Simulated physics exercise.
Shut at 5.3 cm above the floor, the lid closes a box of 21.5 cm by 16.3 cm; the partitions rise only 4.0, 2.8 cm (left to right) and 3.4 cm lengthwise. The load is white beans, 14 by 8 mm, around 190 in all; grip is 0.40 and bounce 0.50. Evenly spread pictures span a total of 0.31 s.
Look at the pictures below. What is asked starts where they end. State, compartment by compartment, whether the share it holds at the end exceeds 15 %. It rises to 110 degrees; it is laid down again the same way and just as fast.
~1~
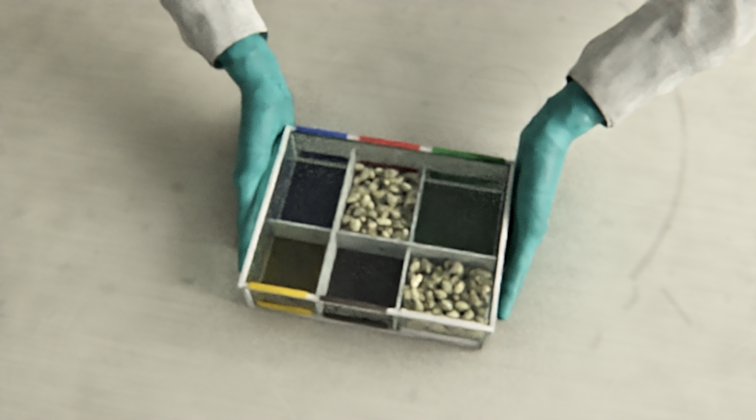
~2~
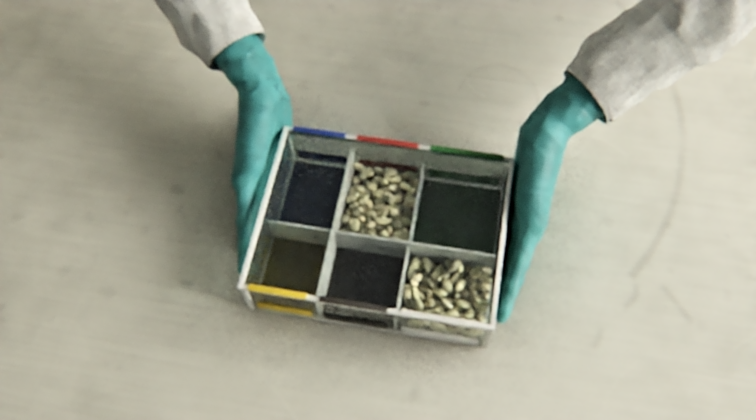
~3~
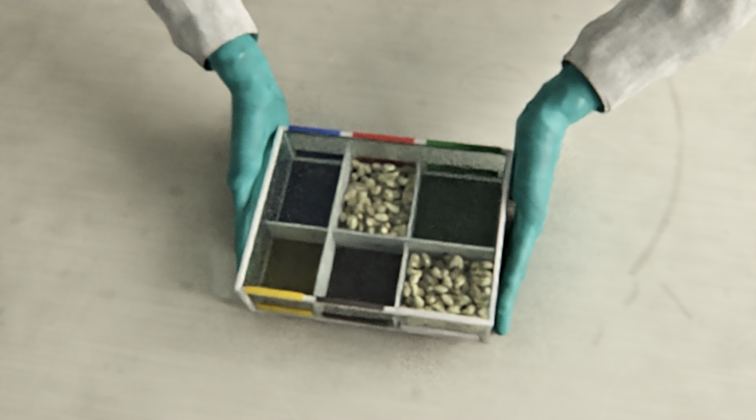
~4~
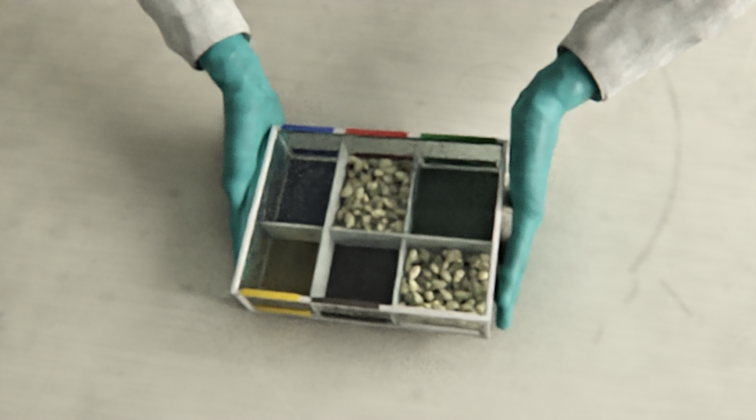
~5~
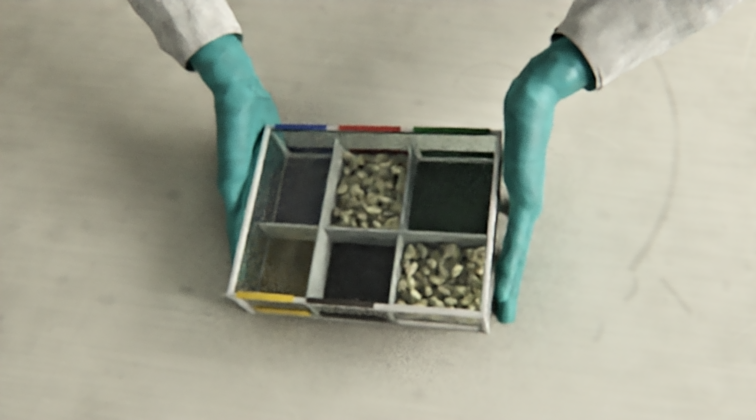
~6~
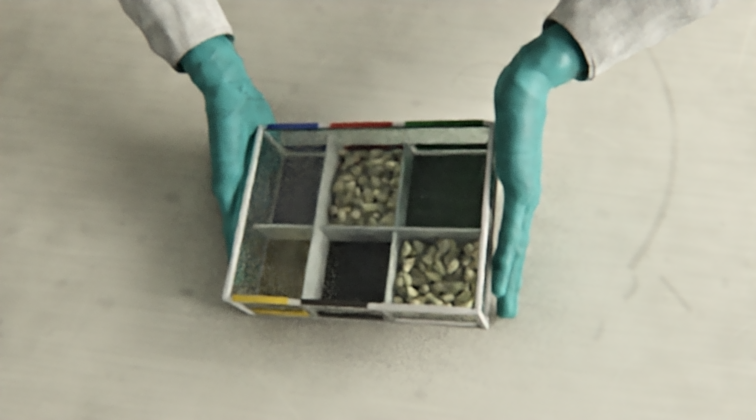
Red compartment: Exceeds; blue compartment: Does not exceed; green compartment: Does not exceed; yellow compartment: Exceeds; white compartment: Does not exceed; black compartment: Exceeds.
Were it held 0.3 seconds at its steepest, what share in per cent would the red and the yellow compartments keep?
Then, in per cent: Red 35, yellow 30.
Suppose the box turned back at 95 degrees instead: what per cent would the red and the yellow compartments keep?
Shares: Red 35, yellow 20, per cent.
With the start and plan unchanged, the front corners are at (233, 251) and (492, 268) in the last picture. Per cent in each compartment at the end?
Red 80, blue 5, green 15, yellow 0, white 0, black 0.
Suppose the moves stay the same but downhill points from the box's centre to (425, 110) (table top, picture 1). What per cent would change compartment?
Something like 50 per cent of the pieces.
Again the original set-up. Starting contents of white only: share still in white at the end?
Around 10 per cent of it.
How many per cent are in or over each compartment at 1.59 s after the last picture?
It splits as red 35, blue 5, green 0, yellow 25, white 10 and black 25 percent.
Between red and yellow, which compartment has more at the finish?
Yellow compartment.
Then, 1.59 s after the last picture, tilt 110 degrees; red 35 %, blue 5 %, yellow 25 %, white 10 %, black 25 %.
Then, 2.65 s after the last picture, tilt 50 degrees; red 30 %, blue 5 %, yellow 35 %, white 5 %, black 30 %.
Then, 3.68 s after the last picture, tilt 0 degrees; red 25 %, blue 5 %, yellow 35 %, white 5 %, black 30 %.
In the end, red 25 %, blue 5 %, green 0 %, yellow 35 %, white 5 %, black 30 %.
